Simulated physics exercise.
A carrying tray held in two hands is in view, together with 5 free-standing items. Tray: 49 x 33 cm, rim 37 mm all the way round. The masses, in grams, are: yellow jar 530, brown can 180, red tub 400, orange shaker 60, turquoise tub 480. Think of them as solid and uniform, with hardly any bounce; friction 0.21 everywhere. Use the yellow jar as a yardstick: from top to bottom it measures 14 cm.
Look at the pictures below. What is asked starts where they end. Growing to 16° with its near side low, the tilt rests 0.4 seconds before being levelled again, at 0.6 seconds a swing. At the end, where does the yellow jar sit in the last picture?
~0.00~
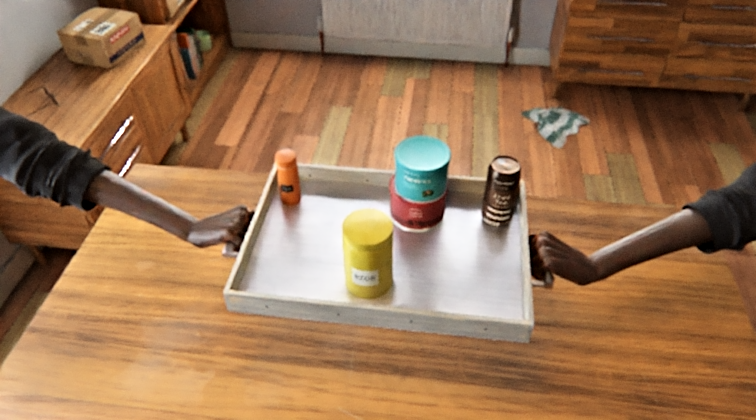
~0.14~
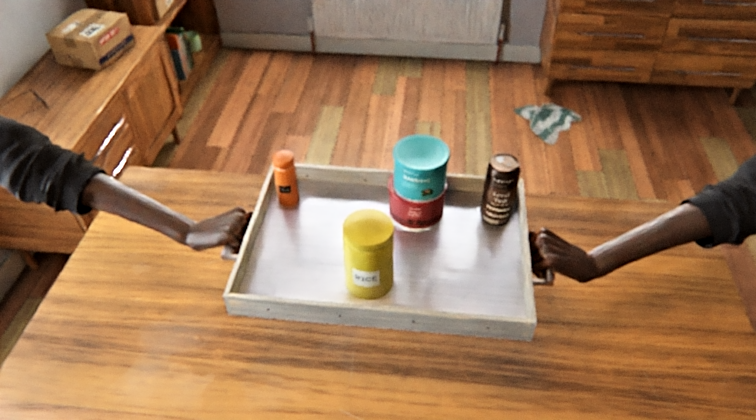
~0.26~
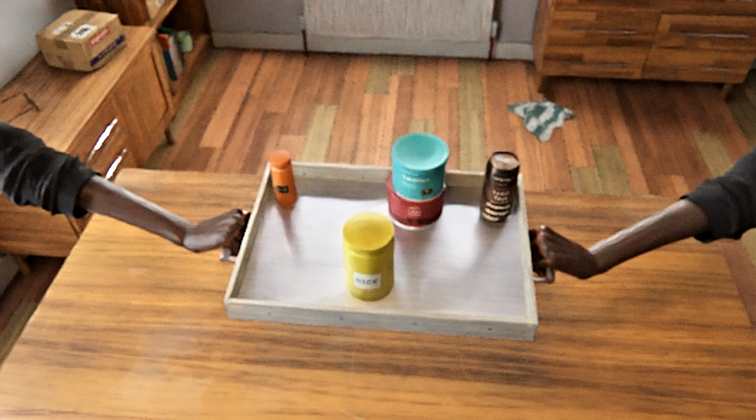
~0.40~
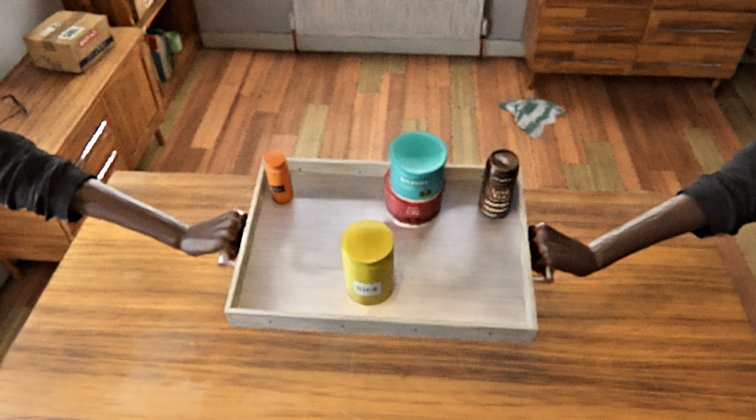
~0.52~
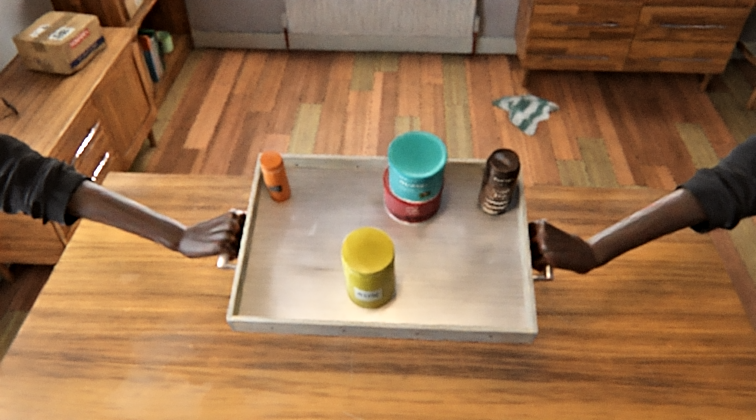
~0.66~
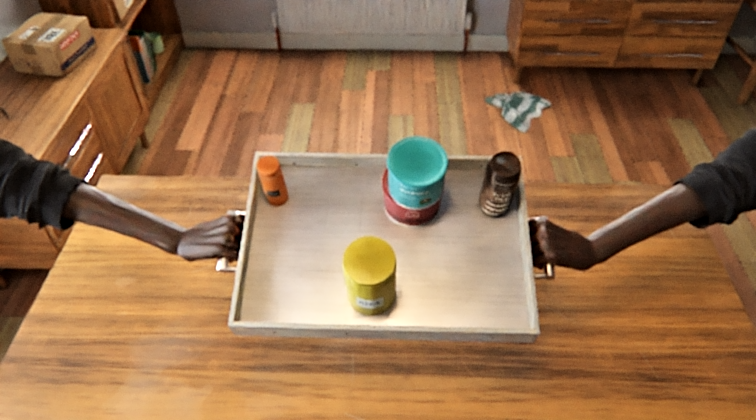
Around (364, 272).
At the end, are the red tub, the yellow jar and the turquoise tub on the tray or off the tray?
Final state - the red tub stays within bounds; the yellow jar stays within bounds; the turquoise tub ends out of bounds.
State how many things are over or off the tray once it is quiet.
The count is 1.
By 0.96 s, tray at 16°, near edge down; yellow jar 4 cm from its spot near (370, 294); turquoise tub 10 cm from its spot; brown can 8 cm from its spot.
By 1.26 s, tray at 14°, near edge down; yellow jar 4 cm from its spot near (364, 291); turquoise tub rocked 9° off its seat; red tub 17 cm from its spot.
By 1.46 s, tray at 5°, near edge down; turquoise tub now off the tray; yellow jar 4 cm from its spot near (364, 279); brown can rocked 18° off its seat.
When it is over (2.2 s), off the tray, turquoise tub; not toppled but over 5 cm from the start, brown can, red tub and orange shaker; the last one within 5 cm of the start. In the last view, yellow jar near (364, 272).
